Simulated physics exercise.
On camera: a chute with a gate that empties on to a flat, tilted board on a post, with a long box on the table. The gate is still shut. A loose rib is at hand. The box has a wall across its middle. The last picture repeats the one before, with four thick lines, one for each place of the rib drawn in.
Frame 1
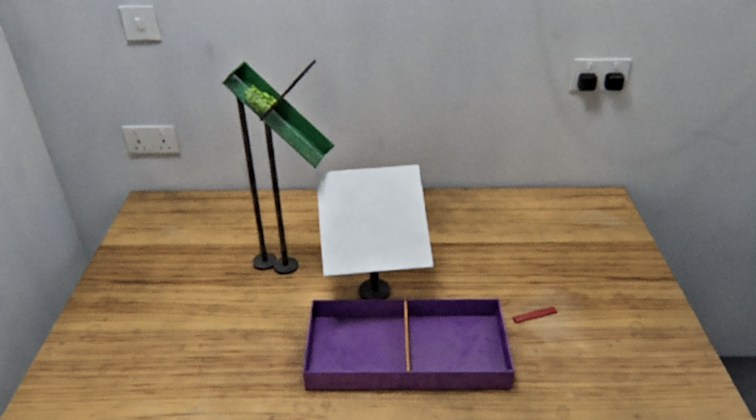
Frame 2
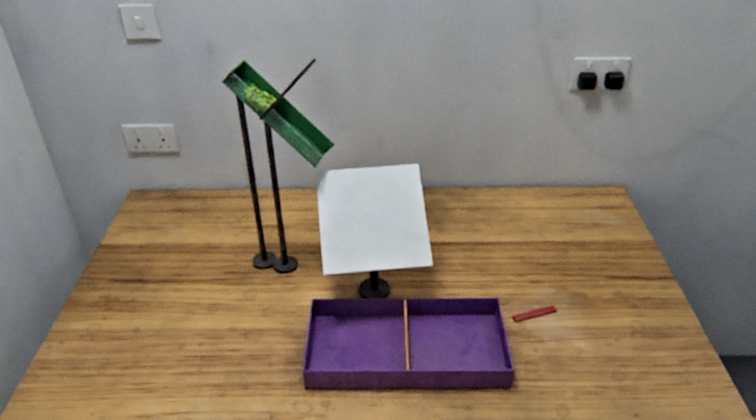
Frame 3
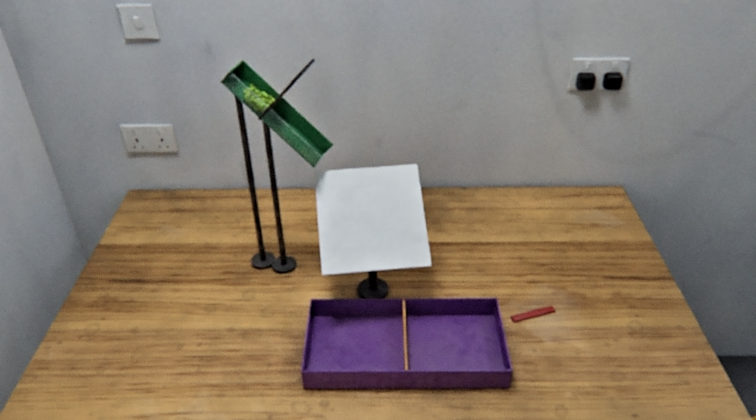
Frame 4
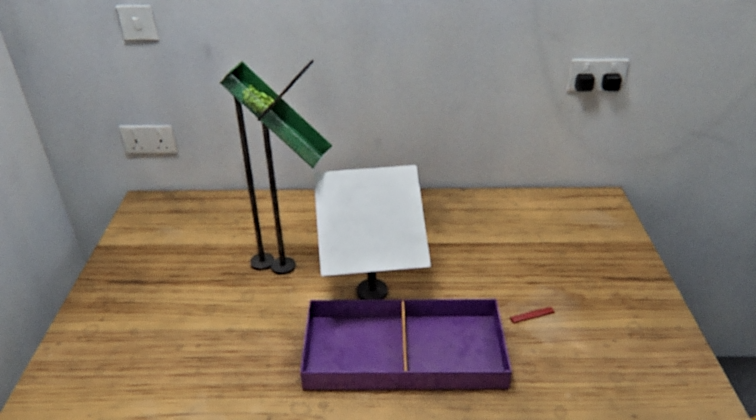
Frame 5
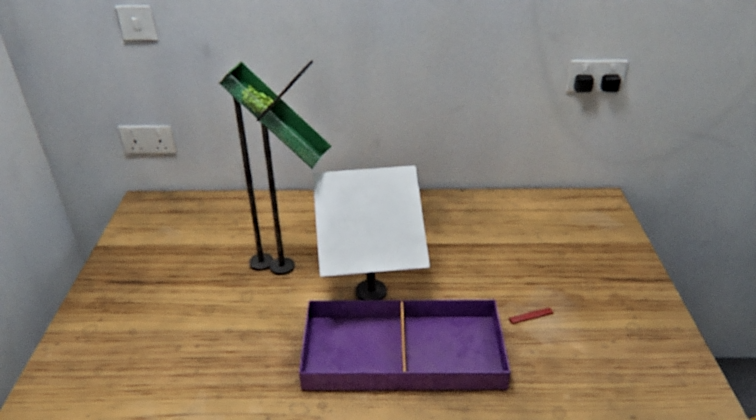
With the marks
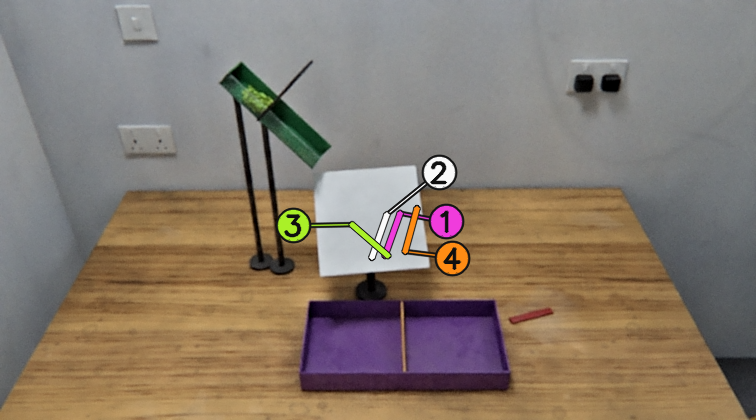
In this clip, a green chute holding small yellow-green pieces behind a gate slopes down to the right above a tilted white board, with a divided purple box and a loose red strip on the wooden table; nothing visibly moves.
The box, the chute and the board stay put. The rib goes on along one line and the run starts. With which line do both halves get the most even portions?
The best line is 4.
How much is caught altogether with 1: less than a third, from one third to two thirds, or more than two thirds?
More than two thirds.
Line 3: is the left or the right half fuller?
Right.
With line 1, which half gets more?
Left.
On the marked copy, line 1 from (400, 213) to (384, 255); line 2 from (386, 214) to (371, 257); line 3 from (352, 224) to (387, 255); line 4 from (417, 208) to (405, 251).
Choosing 1, of what is caught, the larger part in the left half, about a tenth in the right.
Choosing 2, of what is caught, almost all in the left half, about a tenth in the right.
Choosing 3, of what is caught, about a tenth in the left half, almost all in the right.
Choosing 4, of what is caught, roughly half in the left half, roughly half in the right.
